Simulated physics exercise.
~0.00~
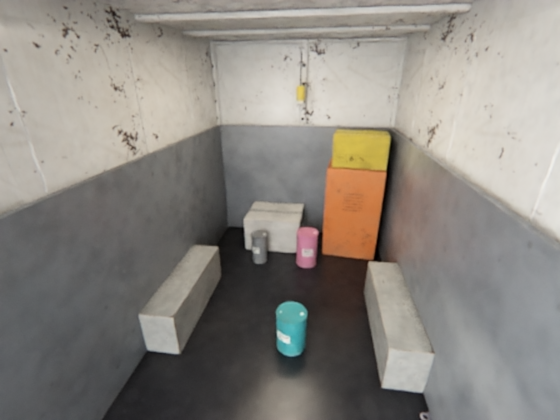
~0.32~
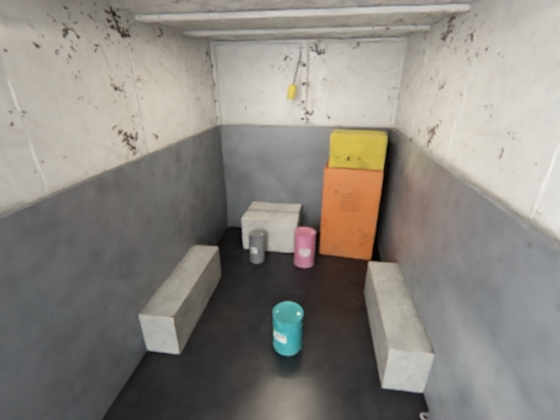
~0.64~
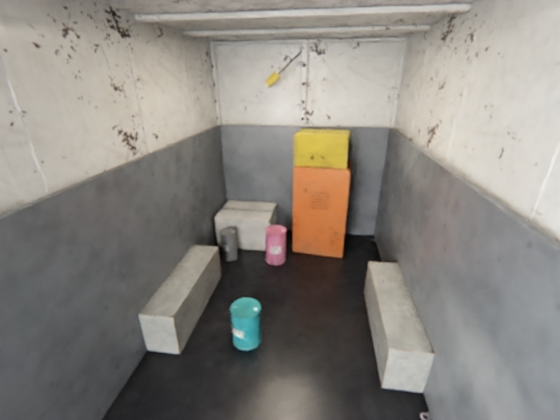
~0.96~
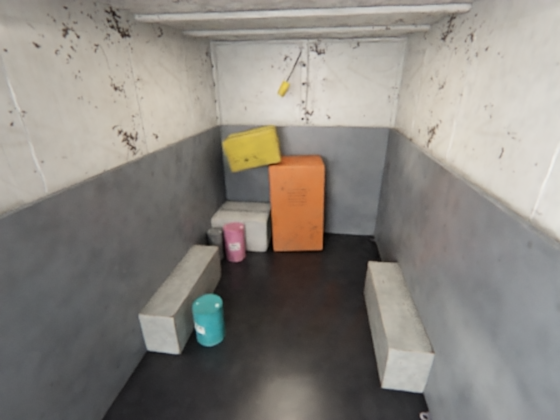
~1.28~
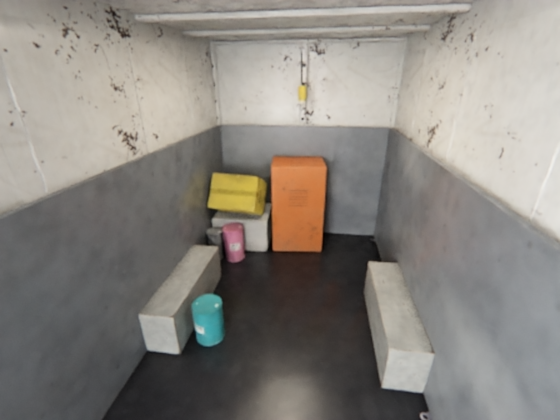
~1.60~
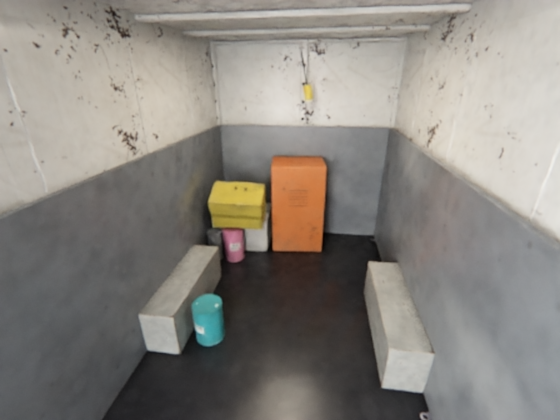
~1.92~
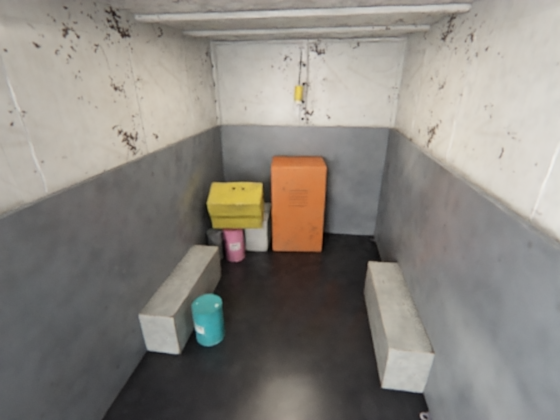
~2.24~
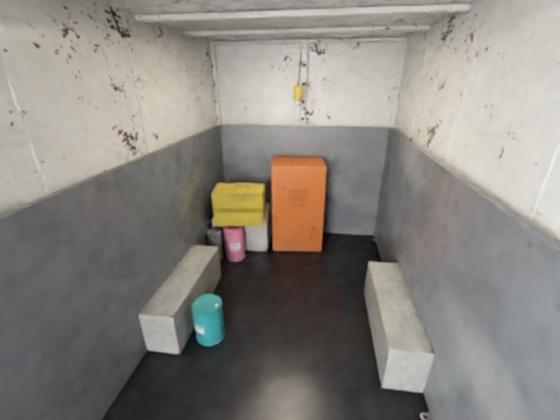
Orange cabinet and canisters sliding left across a load bay as a yellow box falls off onto a white box.
